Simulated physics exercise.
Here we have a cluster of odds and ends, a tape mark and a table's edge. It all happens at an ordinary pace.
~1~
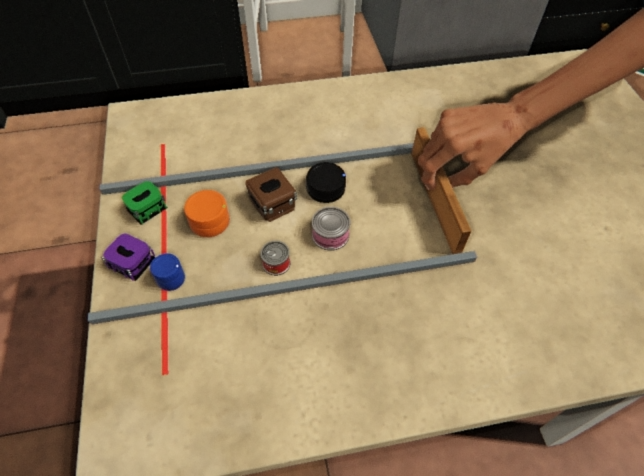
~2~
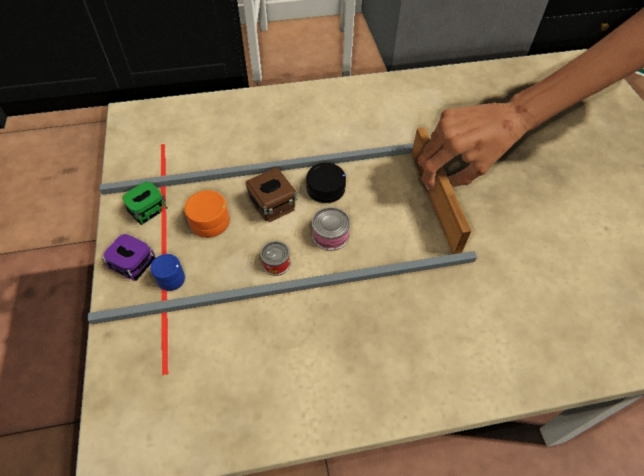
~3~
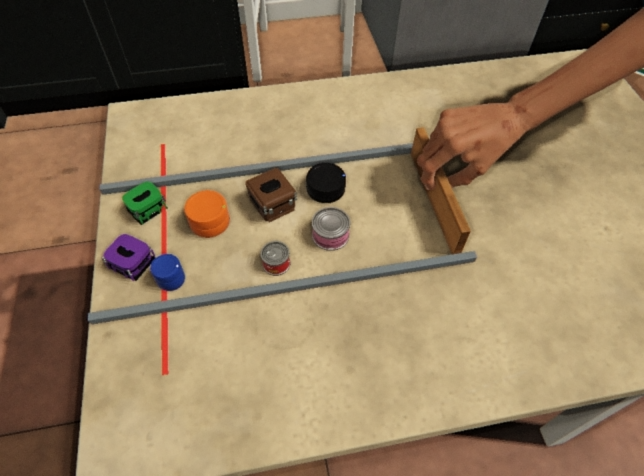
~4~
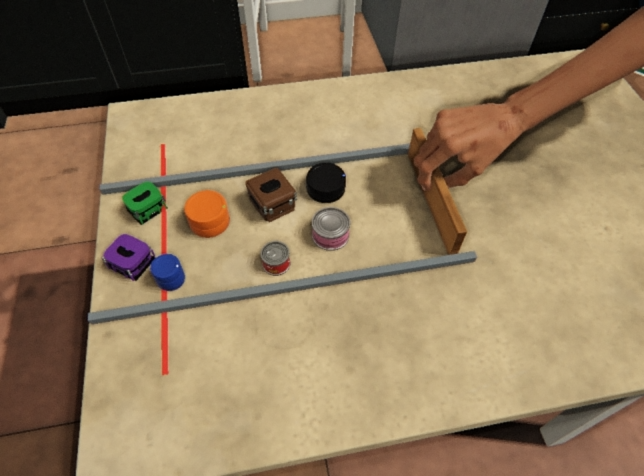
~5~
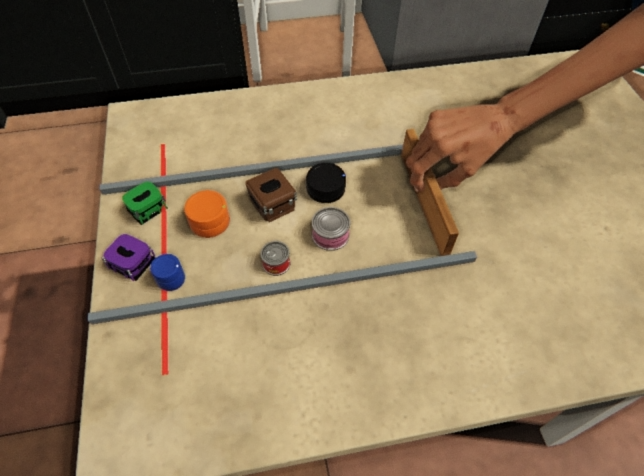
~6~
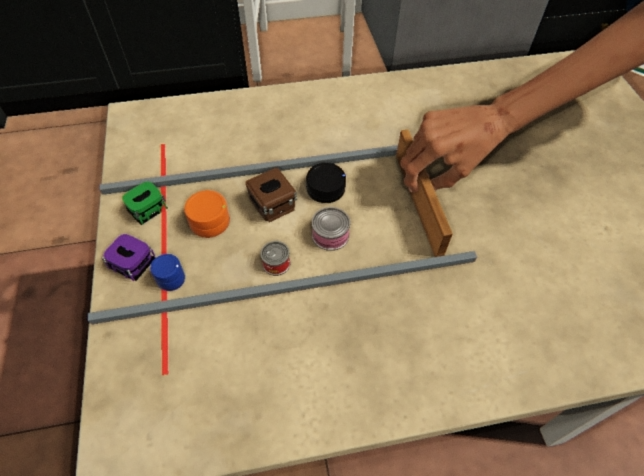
The clip shows a hand holding a wooden board upright between two gray rails on a table, first still, then sliding it slightly left toward colorful cases, lids and tins, which stay in place near a red line.
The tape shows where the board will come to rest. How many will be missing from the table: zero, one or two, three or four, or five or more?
The number that fall off is one or two.
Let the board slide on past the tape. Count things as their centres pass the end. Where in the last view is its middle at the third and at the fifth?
At (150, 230) for the third, at (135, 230) for the fifth.
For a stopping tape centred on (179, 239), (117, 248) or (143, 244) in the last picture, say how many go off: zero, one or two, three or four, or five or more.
In that order: One or two; at least five; three to four.
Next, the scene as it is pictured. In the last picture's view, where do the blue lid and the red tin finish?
The blue lid stops around (119, 280); the red tin around (148, 285).
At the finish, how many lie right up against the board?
In contact: 3.
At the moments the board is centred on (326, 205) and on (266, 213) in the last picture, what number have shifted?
By then 3, and 5.
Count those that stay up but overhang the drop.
2 of them.
A little later, none off yet; purple case at rest near (130, 257); green case at rest near (145, 203); blue lid at rest near (168, 273).
When it is over, the number that fall off is one or two; down, orange lid and purple case.
